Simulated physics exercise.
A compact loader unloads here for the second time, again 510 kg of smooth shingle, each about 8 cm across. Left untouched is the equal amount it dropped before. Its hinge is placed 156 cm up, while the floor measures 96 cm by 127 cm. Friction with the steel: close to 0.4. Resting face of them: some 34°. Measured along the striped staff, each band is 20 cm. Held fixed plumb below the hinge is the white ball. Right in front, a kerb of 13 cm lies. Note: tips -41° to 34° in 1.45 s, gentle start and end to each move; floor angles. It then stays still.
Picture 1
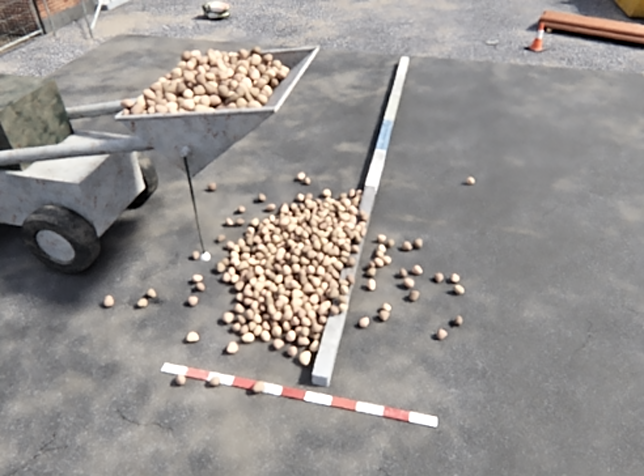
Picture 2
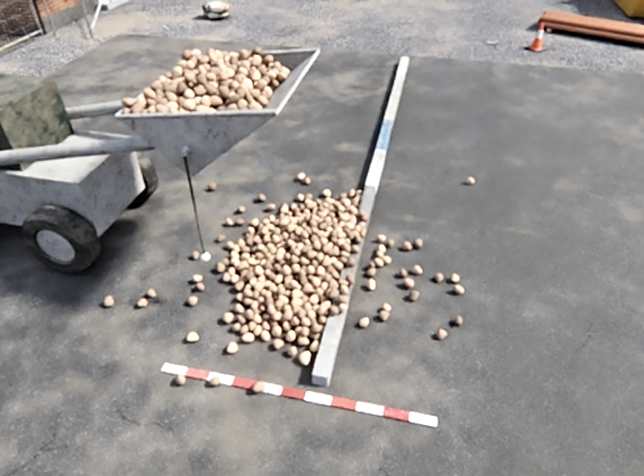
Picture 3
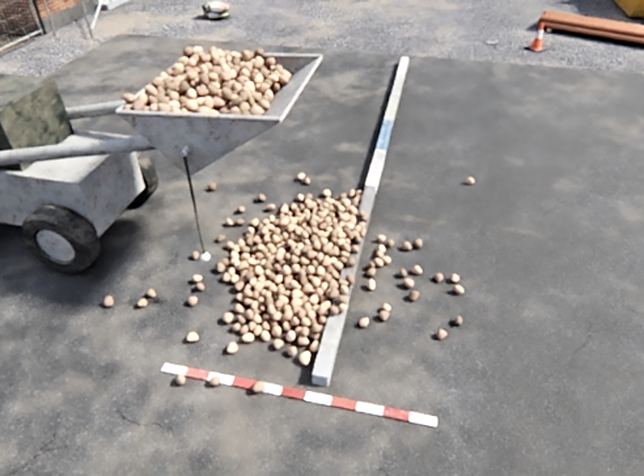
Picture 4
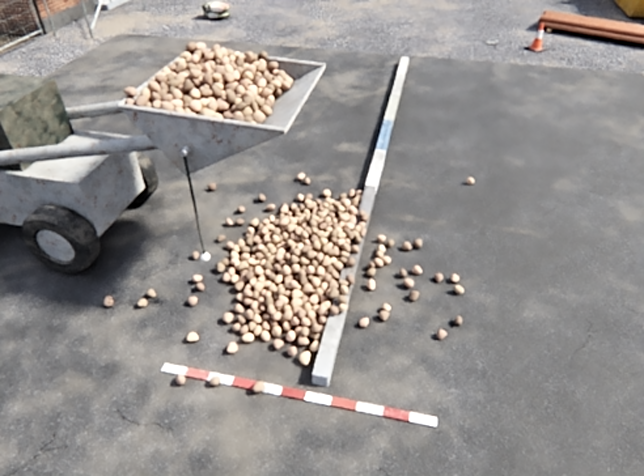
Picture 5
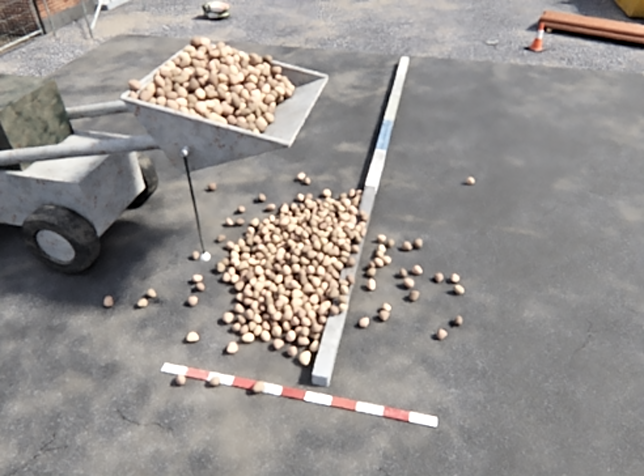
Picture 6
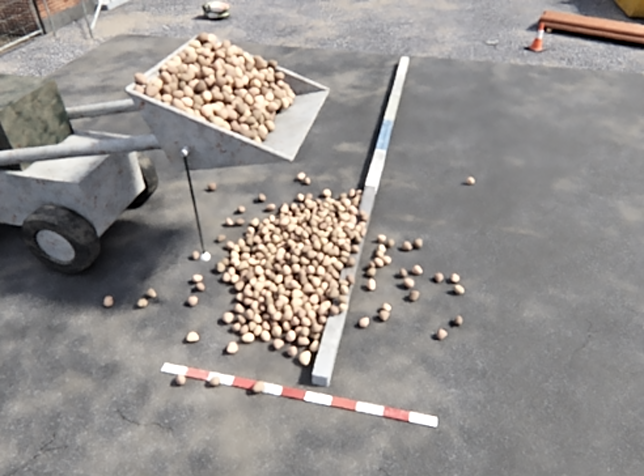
In this clip, a grey loader bucket full of rounded, pale brown stones gradually tilts, its right-hand lip lowering while the stones stay inside, above an unchanging heap lying against a long kerb near a red-and-white striped staff.
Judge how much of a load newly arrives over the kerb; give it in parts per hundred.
Close to 66 in every hundred.
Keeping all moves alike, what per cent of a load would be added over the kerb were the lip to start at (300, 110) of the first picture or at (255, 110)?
I'd guess close to 85 per cent first and close to 50 per cent second.
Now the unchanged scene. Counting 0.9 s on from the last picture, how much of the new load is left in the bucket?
It holds some 50 percent.
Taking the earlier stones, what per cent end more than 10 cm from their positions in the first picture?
Estimate: 10 %, roughly.
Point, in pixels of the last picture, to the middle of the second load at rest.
Their centre rests close to (377, 263).
Then, 0.5 s after the last picture the floor is at 22°; in per cent of one load, 100 in the bucket, 96 on this side of the kerb, 4 over the kerb; the foremost stones are at (478, 277).
Then, 0.9 s after the last picture the floor is at 34°; in per cent of one load, 52 in the bucket, 143 on this side of the kerb, 5 over the kerb; the foremost stones are at (478, 277).
Then, 1.3 s after the last picture the floor is at 34°; in per cent of one load, 15 in the bucket, 156 on this side of the kerb, 30 over the kerb; the foremost stones are at (479, 276).
Then, 4.0 s after the last picture the floor is at 34°; in per cent of one load, 0 in the bucket, 130 on this side of the kerb, 70 over the kerb; the foremost stones are at (596, 318). Net gain over the kerb, 66.
